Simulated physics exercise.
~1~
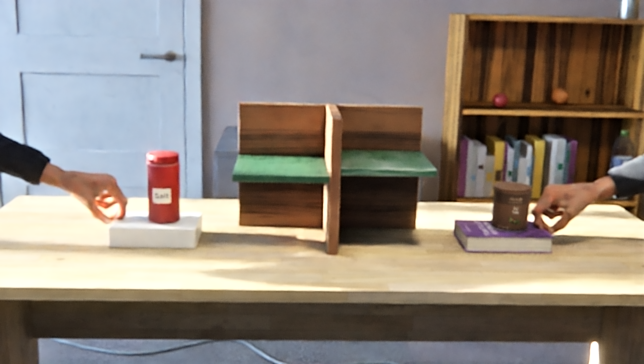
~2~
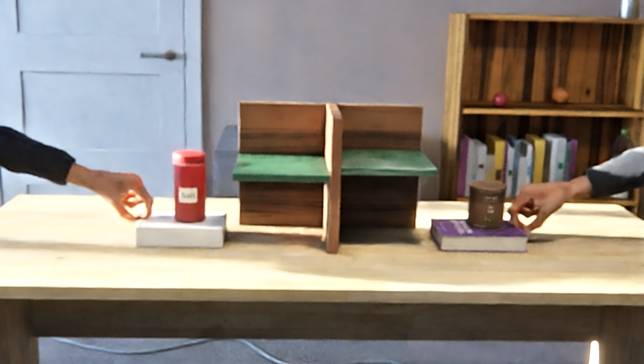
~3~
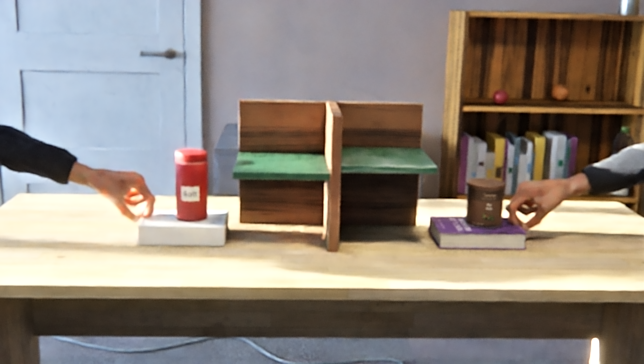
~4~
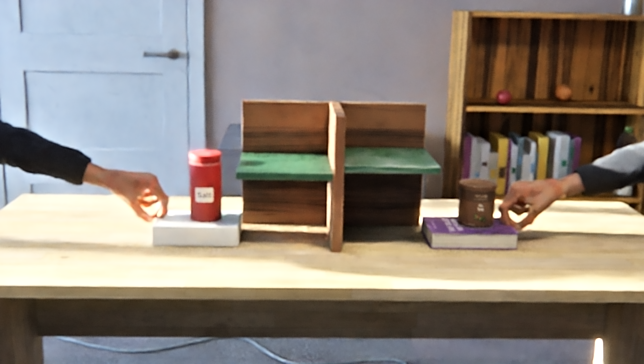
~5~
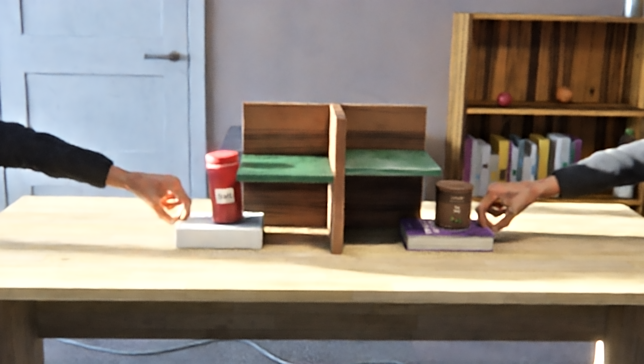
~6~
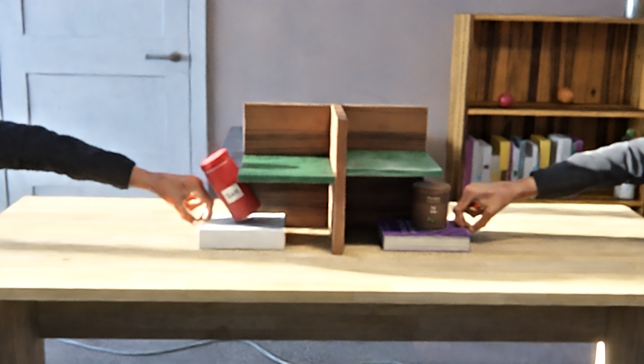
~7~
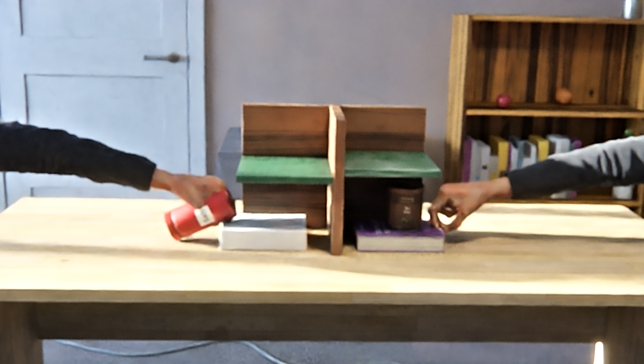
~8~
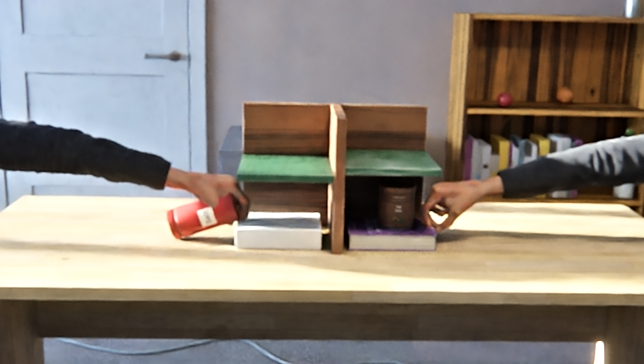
Two hands reach in from opposite sides of a pale wooden table, seen from the front by a slightly swaying camera, with a door and bookcase behind. The left hand pushes a white tray carrying an upright red jar, while the right pushes a purple book carrying a brown tin, toward a wooden stand with green shelves. Both loads slide inward, pause briefly, then continue. The red jar meets the left shelf's edge, tilts backward and topples onto its side by the left hand as the tray slides under. The brown tin passes beneath the right shelf and stays upright on its book.
